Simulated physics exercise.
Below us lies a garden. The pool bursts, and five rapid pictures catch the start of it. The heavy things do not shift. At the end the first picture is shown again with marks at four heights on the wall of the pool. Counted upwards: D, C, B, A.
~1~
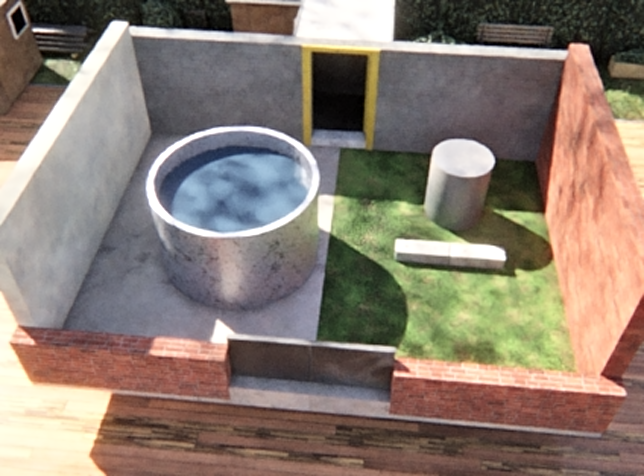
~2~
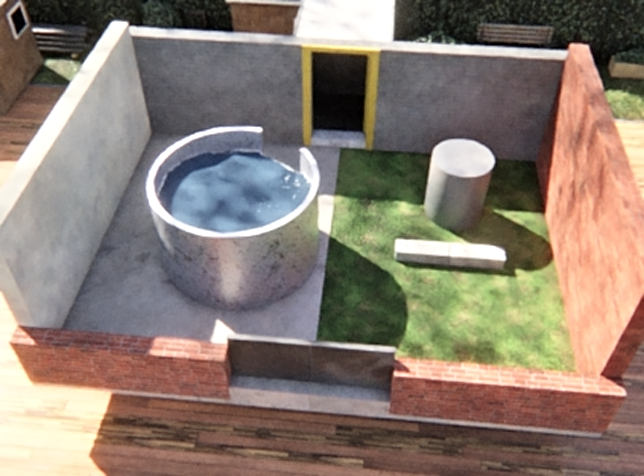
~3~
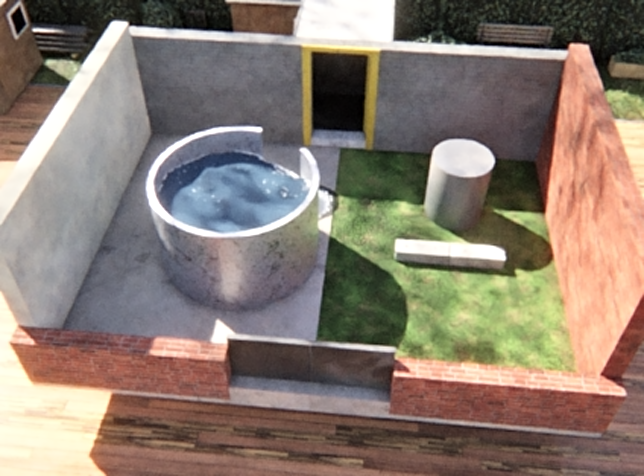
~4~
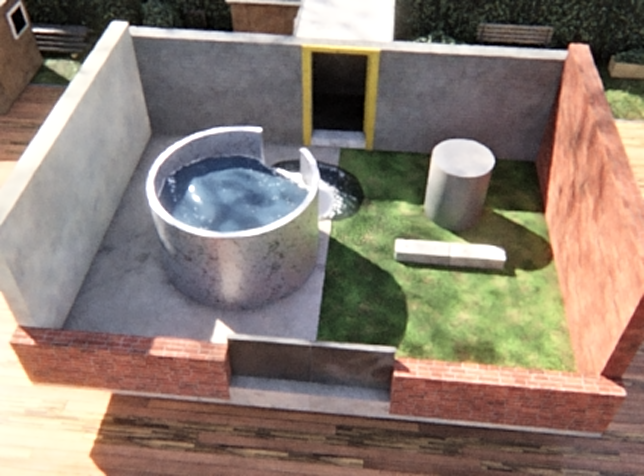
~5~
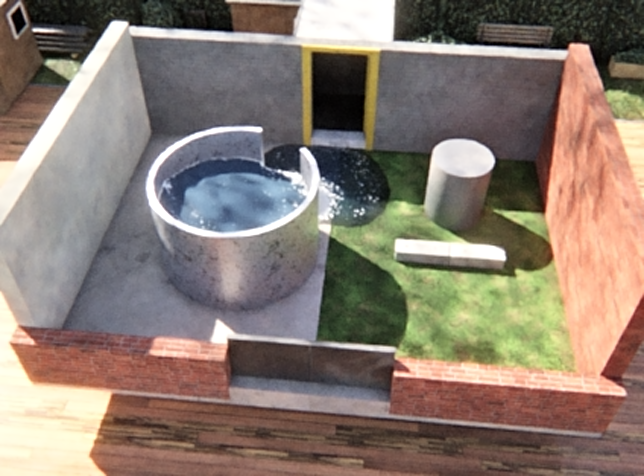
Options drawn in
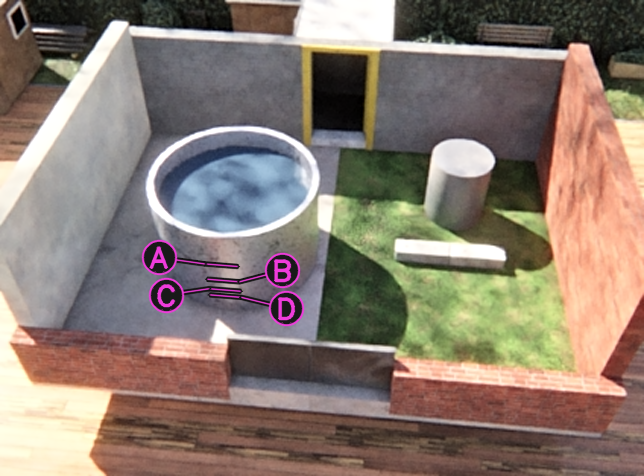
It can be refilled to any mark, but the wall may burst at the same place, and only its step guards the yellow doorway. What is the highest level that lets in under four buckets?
C.
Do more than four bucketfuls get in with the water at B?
Yes, it does.
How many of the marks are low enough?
Two.
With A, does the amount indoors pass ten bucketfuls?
Yes, clearly.
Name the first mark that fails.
B it is.
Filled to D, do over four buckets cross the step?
No, that is safe.
In magenta, A at (221, 265); B at (223, 280); C at (224, 289); D at (225, 296); from the bottom up D, C, B, A.
With A, dozens of bucketfuls pour in.
With B, about 8 bucketfuls get in.
With C, a bucket or two gets in.
With D, nothing gets over.
